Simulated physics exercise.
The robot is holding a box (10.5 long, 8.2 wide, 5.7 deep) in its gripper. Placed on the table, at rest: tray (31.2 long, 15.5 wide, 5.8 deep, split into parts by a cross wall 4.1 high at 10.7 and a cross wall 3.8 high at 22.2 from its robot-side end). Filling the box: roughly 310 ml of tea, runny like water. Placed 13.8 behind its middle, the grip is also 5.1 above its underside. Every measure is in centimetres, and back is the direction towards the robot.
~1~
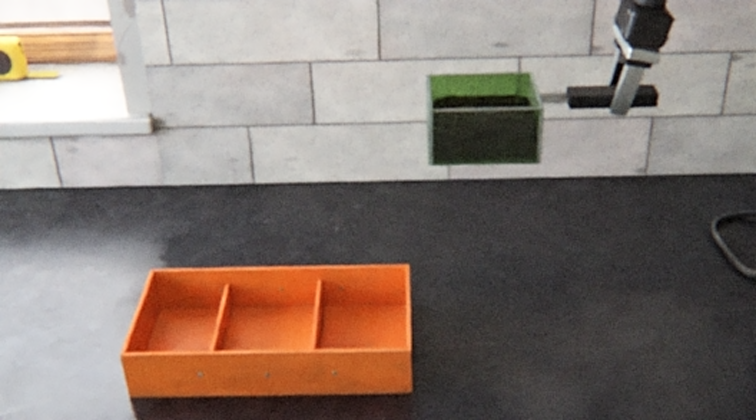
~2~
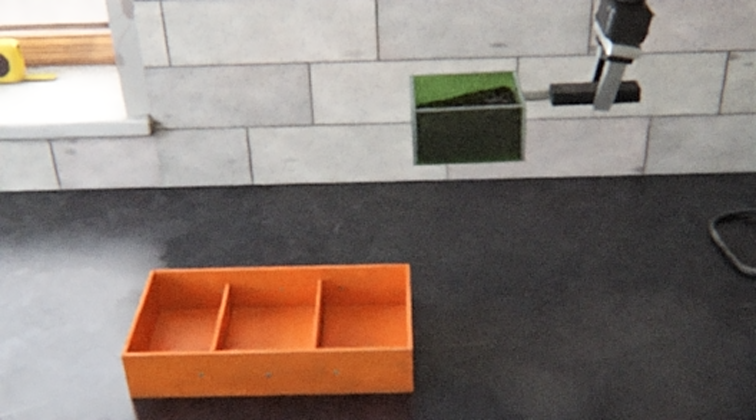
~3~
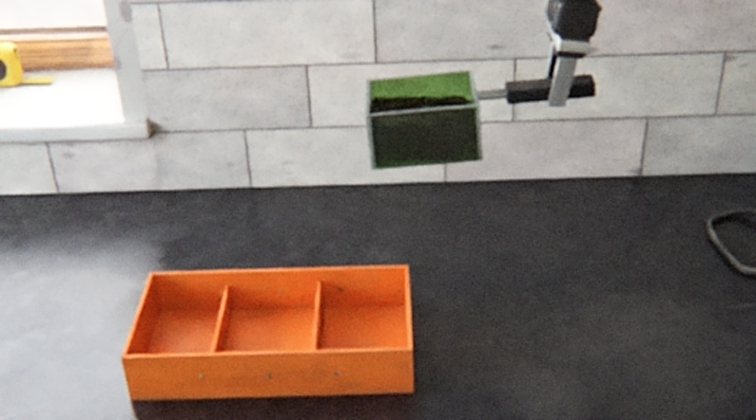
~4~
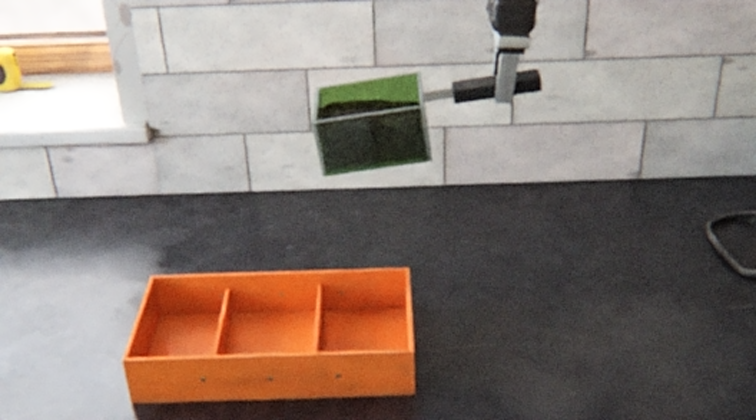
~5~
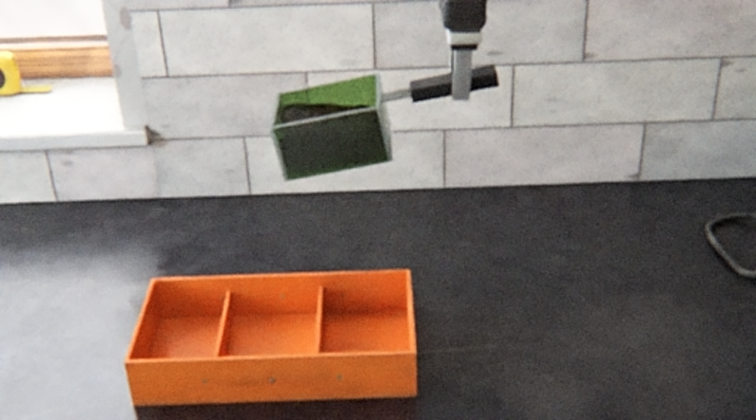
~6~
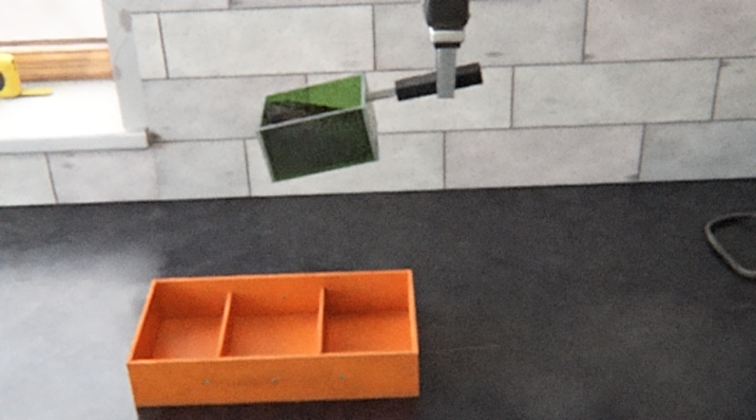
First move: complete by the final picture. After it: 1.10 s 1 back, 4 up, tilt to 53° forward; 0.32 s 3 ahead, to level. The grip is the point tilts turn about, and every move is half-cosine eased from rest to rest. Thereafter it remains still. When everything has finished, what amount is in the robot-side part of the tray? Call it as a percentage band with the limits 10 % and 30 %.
Band: Below 10 %.
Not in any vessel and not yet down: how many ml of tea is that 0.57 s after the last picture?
15 ml.
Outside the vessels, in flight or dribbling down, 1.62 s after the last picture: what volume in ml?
Estimate: Around 10 ml.
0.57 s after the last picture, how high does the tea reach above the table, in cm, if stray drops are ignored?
Looks like it gets up to about 28 centimetres.
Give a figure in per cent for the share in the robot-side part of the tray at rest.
The share comes out near 3 %.
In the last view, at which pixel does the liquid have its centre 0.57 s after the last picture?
Centre: Close to (338, 160) in the last picture.
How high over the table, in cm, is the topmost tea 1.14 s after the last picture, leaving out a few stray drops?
Roughly 25 cm above the table.
Then, 0.57 s on, tilted 33° forward, liquid up to 28 above the table; 295 ml in the box, 15 ml in the air or running down outside.
Then, 1.14 s on, tilted 51° forward, liquid up to 89 above the table; 165 ml in the box, 115 ml in the middle part, 30 ml in the air or running down outside.
Then, 1.62 s on, level, liquid up to 47 above the table; 155 ml in the box, 125 ml in the middle part, 10 ml on the table or floor, 5 ml in the robot-side part, 5 ml in the far-side part, 10 ml in the air or running down outside.
Then, 2.42 s on, level, liquid up to 37 above the table; 150 ml in the box, 125 ml in the middle part, 15 ml on the table or floor, 10 ml in the robot-side part, 5 ml in the far-side part.
In the end, 150 ml in the box, 125 ml in the middle part, 15 ml on the table or floor, 10 ml in the robot-side part, 5 ml in the far-side part. That is 3 % in the robot-side part of the tray.
